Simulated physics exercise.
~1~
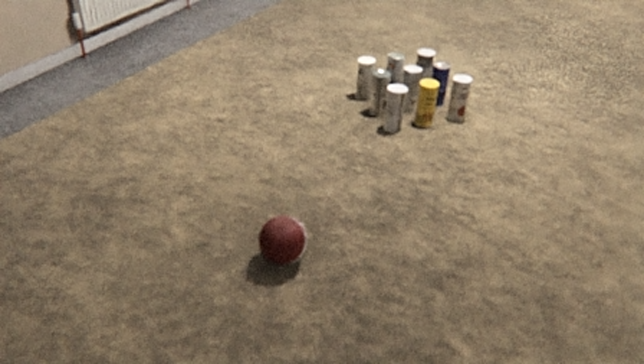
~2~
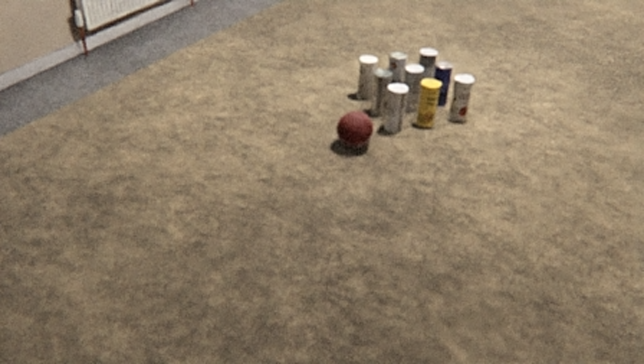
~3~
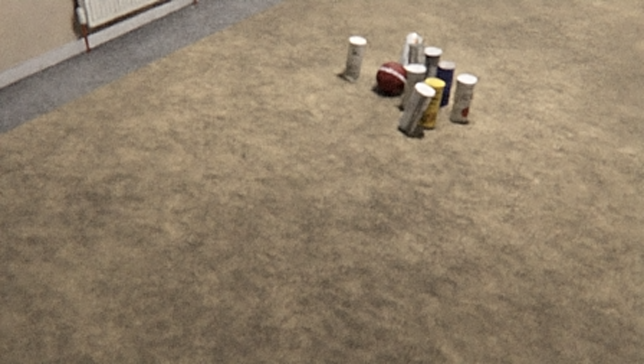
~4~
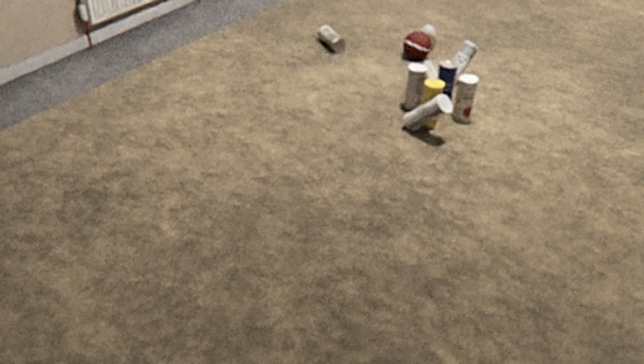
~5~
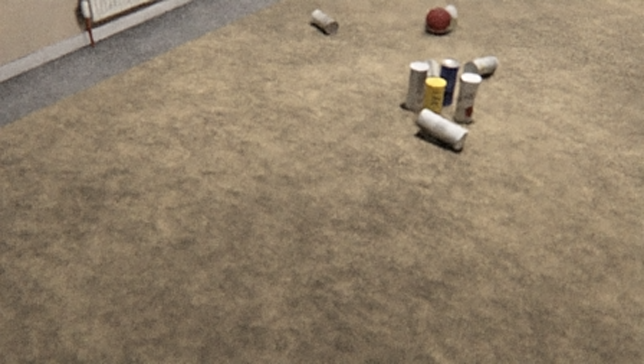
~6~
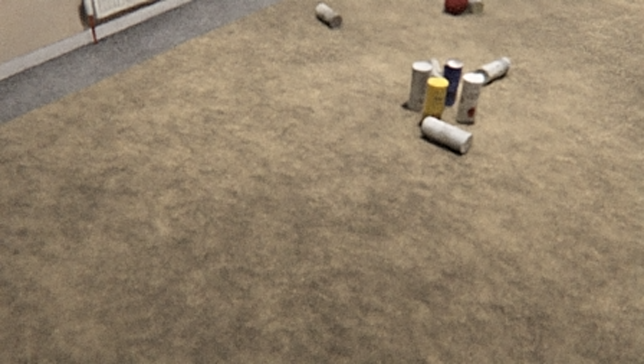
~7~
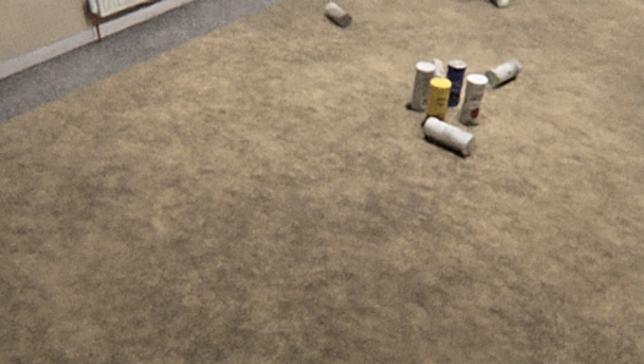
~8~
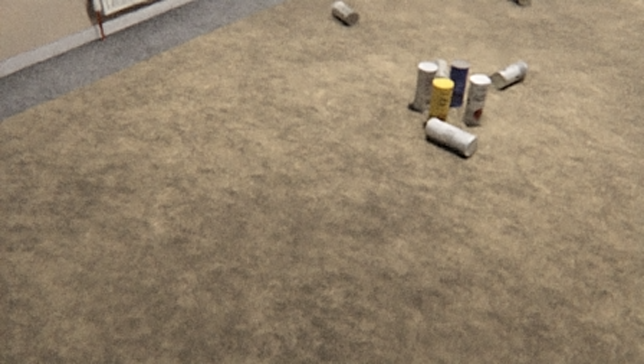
A red ball rolls into a group of canisters, topples several, and rolls out of view.
